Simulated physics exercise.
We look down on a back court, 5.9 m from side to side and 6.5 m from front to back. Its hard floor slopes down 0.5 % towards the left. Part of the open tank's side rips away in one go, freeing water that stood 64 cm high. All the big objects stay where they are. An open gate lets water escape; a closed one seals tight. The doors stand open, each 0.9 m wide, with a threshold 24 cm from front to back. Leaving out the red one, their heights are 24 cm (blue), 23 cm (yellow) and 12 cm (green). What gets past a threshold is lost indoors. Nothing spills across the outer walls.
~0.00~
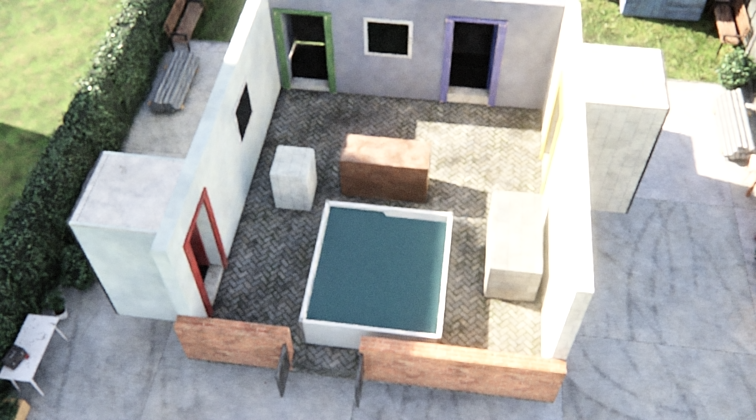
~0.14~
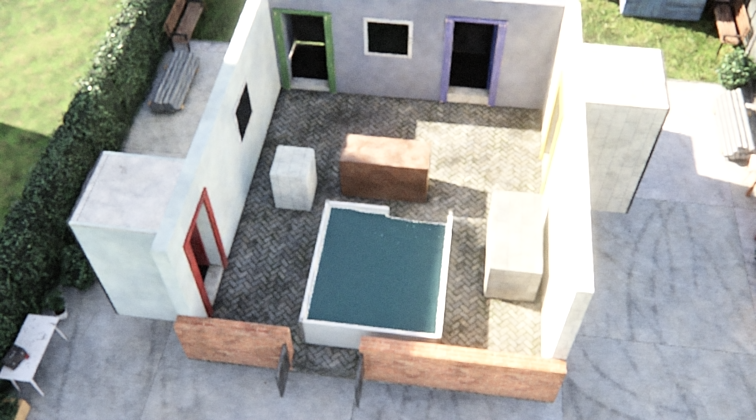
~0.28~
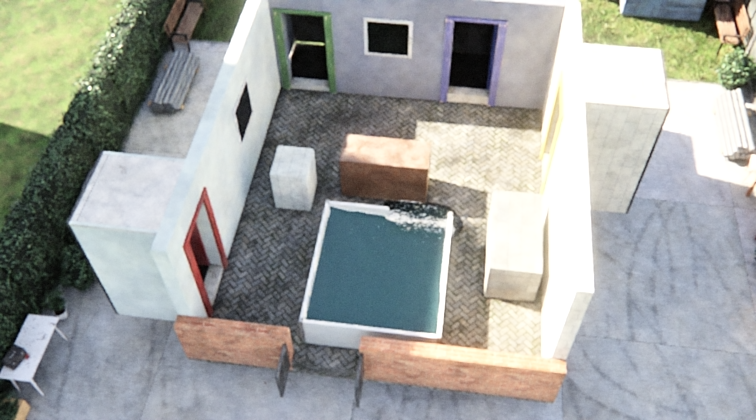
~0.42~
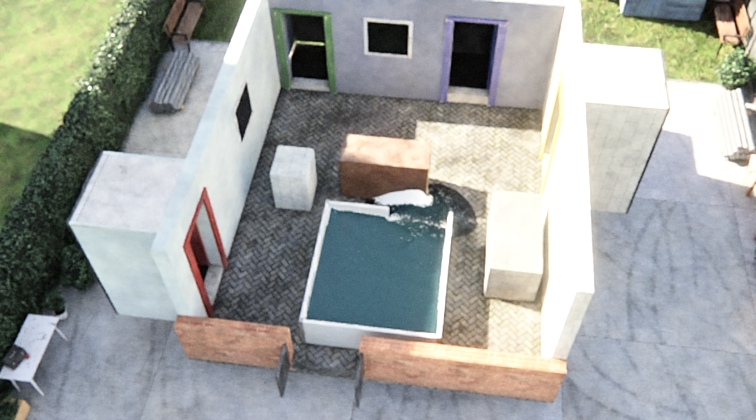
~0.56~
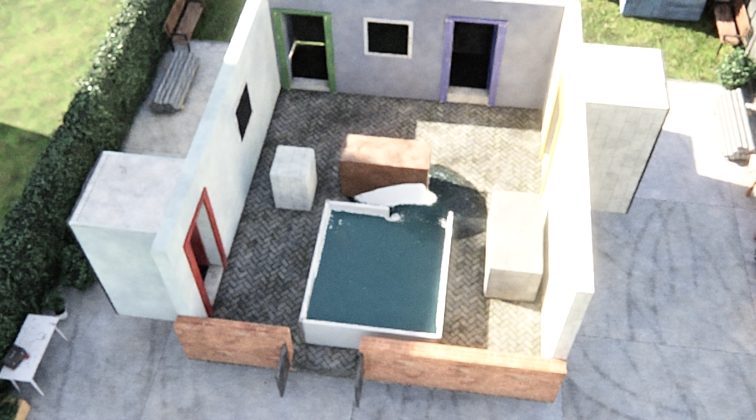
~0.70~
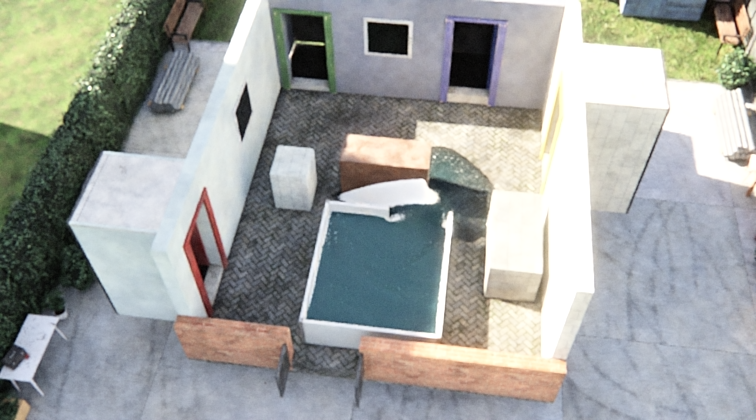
At first, an open tank of dark water stands whole and still on the paved floor of a walled court. Then part of its far side breaks away, and water pours through the gap, pushing a white panel outward and spreading across the paving behind the tank, around the brown block.
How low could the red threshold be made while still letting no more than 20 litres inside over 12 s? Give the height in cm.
About 10.5 cm.
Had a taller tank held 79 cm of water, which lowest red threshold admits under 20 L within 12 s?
Some 13.5 cm.
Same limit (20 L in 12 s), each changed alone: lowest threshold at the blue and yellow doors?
Roughly 17 cm at blue and 19 cm at yellow.
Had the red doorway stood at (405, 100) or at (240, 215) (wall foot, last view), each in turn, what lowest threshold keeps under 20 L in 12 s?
Roughly 7.0 and 11.0 cm.
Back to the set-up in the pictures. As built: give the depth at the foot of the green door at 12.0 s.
Roughly 14.5 cm deep.
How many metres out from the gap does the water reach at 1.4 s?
Some 4.0 m out.
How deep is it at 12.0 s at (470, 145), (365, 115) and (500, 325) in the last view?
In that order: 8, 11 and 3 cm.
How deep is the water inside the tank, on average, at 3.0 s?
Roughly 35 cm on average.
After 1.4 s water covers 30 % of the floor, deepest (50 cm) near (417, 207); it has not reached the red door.
After 3.0 s water covers 60 % of the floor, deepest (36 cm) near (537, 133); 9 cm at the red door, 0 litres in over its 15 cm threshold.
After 12.0 s water covers 95 % of the floor, deepest (17 cm) near (300, 324); 14 cm at the red door, 3 litres in over its 15 cm threshold.
At the red door as built, the water arrived by 2.2 s and peaked near 15 cm at 11.2 s.
With a threshold of 9 cm, 32 litres would have come in within the 12 s; with 12 cm, 11 litres. So under 20 litres takes about 10.5 cm.
